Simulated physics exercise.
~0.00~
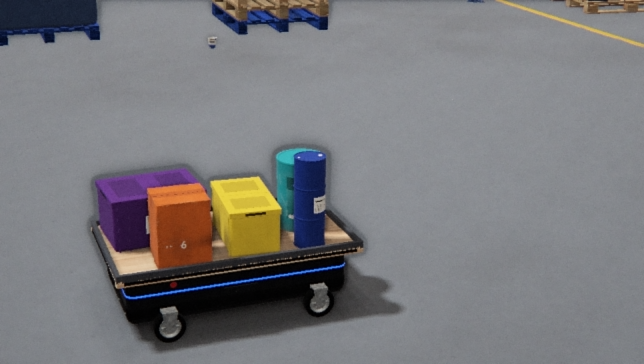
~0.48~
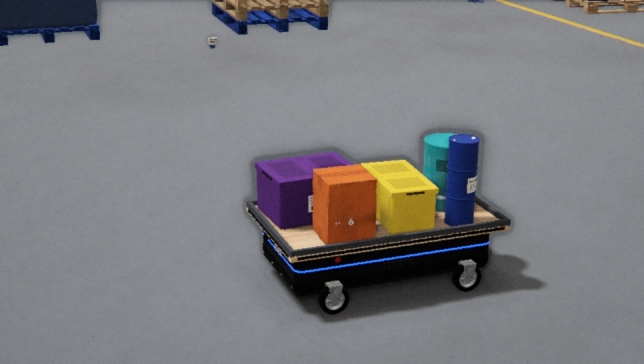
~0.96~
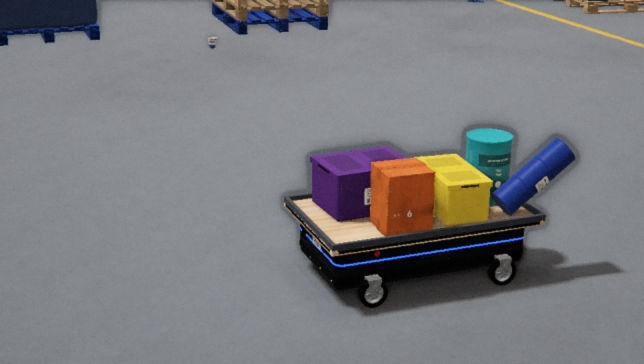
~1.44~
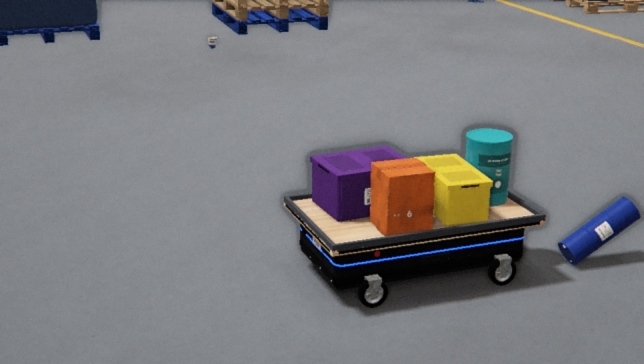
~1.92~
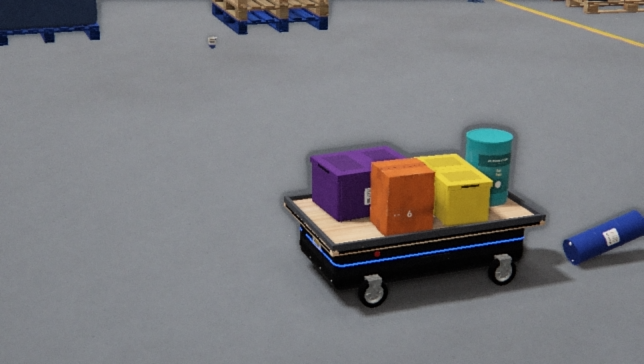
In a warehouse, a flat cart carrying purple, orange and yellow boxes, a turquoise pail and a blue canister rolled right and stopped; the canister tipped over the right edge and ended up lying on the floor while everything else stayed aboard.
